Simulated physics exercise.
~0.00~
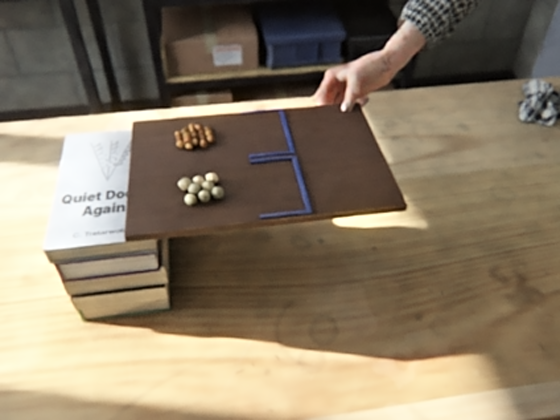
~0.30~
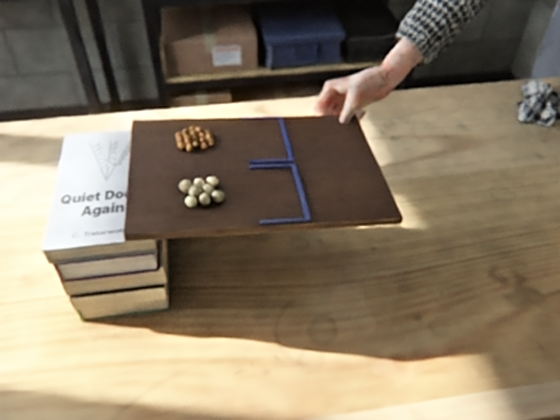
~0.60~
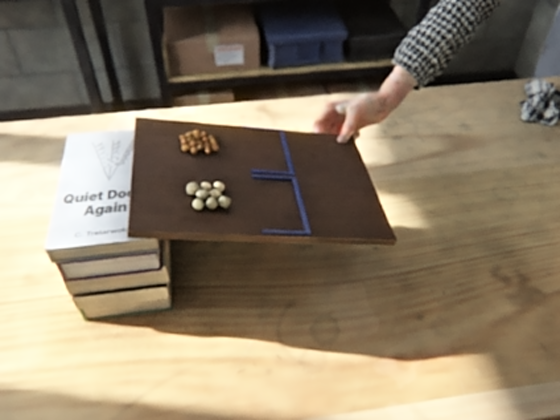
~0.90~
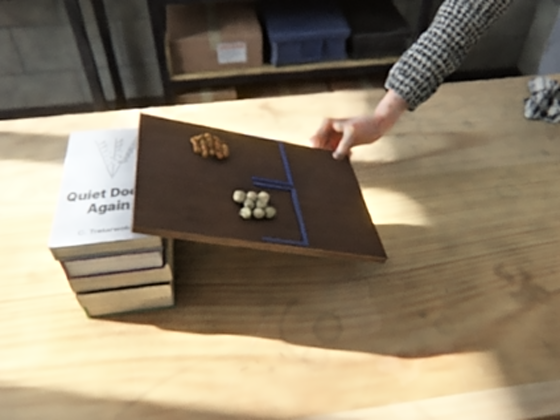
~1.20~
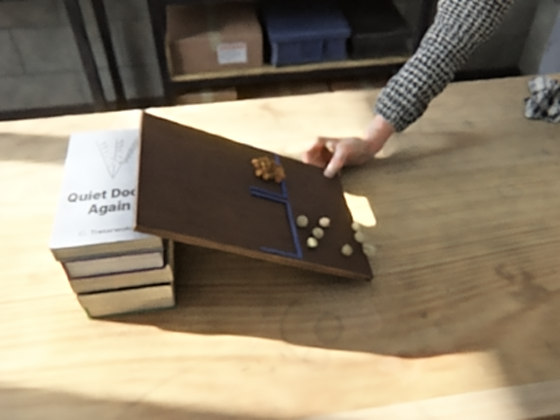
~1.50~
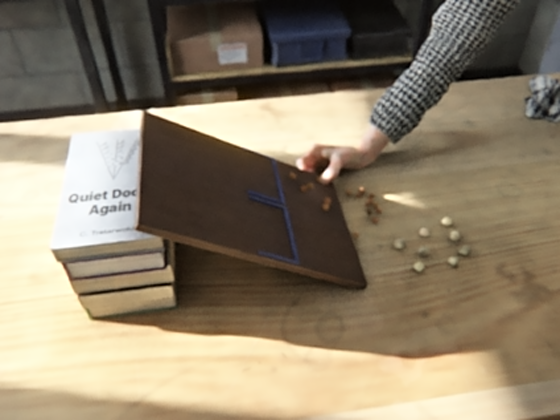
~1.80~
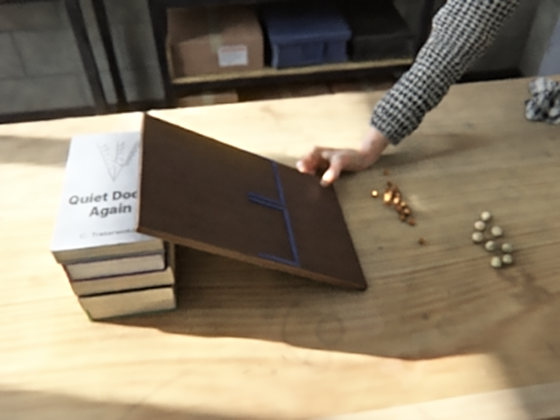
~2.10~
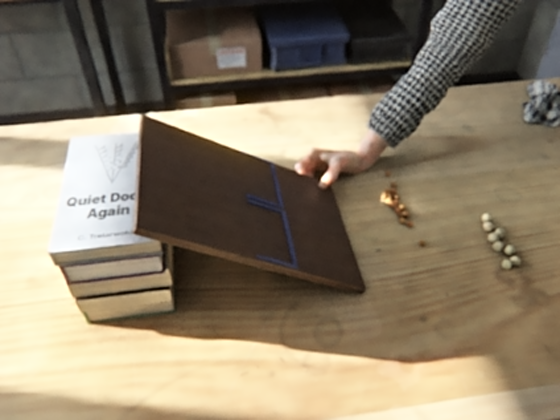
A hand lowers one end of a brown board and both bead piles slide off rightward.
